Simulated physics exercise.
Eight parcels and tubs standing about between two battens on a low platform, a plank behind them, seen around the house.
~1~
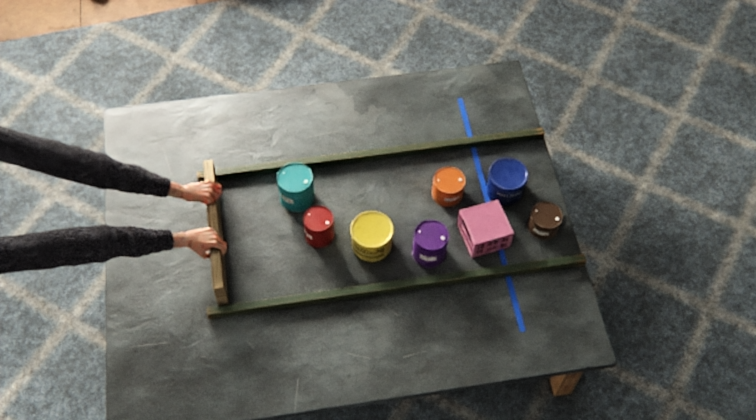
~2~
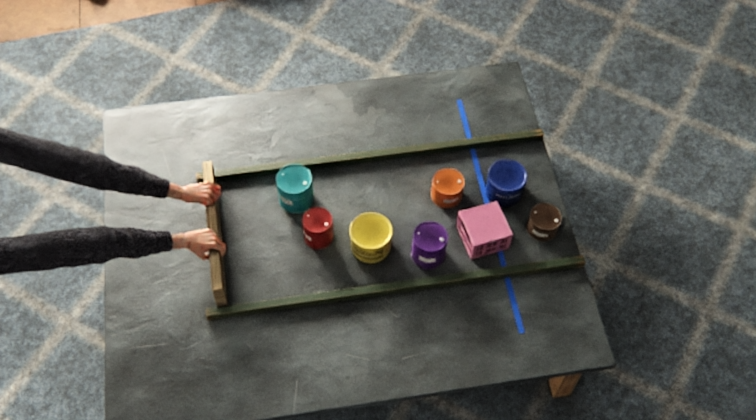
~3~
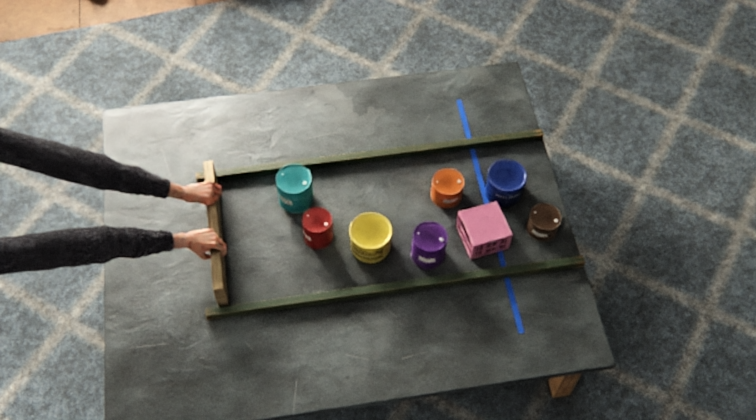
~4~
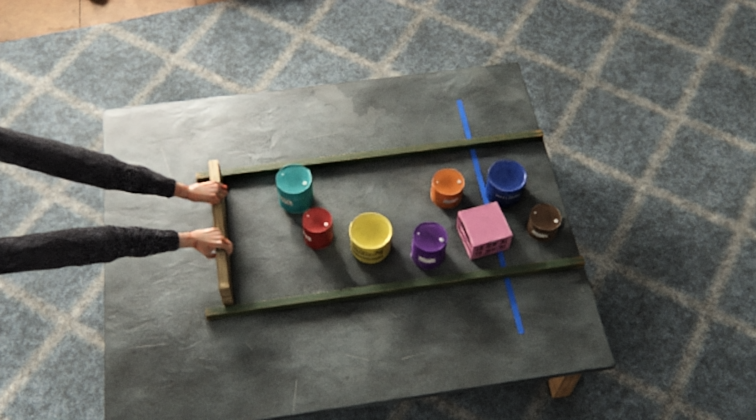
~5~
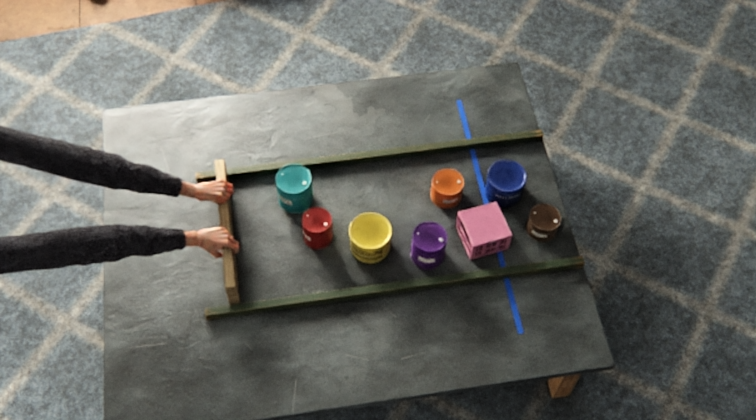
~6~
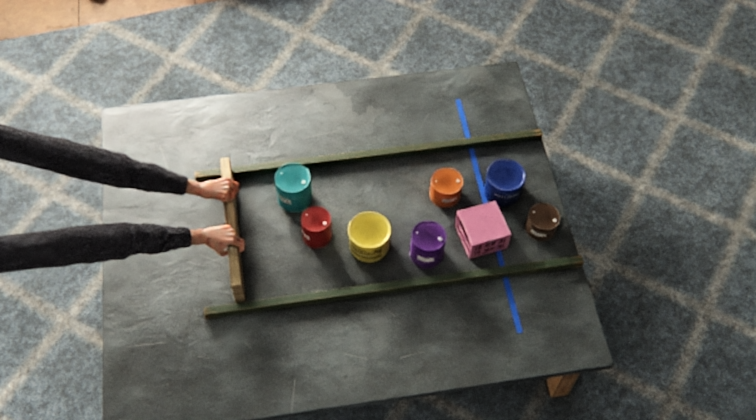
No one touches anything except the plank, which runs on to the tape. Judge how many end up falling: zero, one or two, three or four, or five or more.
I expect only a pair or one to end up below.
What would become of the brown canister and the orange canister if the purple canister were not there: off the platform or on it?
The brown canister goes down and the orange canister is still up.
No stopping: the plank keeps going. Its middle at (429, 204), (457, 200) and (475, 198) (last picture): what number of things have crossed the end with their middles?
Place by place: 0, 0 and 1.
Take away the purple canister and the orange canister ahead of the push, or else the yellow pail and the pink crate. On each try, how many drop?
First try 1, second try 0.
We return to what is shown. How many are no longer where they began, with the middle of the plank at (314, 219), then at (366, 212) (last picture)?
2, then 4.
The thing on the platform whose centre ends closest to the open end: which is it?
Answer: The blue pail.
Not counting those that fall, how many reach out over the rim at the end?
Result: 2.
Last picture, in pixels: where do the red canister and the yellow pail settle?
For the red canister it's (501, 193), and for the yellow pail it's (515, 222).
Early on, none off yet; brown canister at rest near (542, 222); blue pail at rest near (504, 183); pink crate at rest near (483, 230).
A while later, none off yet; brown canister at rest near (542, 222); blue pail at rest near (504, 183); pink crate travelled a little near (492, 228).
Finally, the number that fall off is one or two; lost, brown canister.
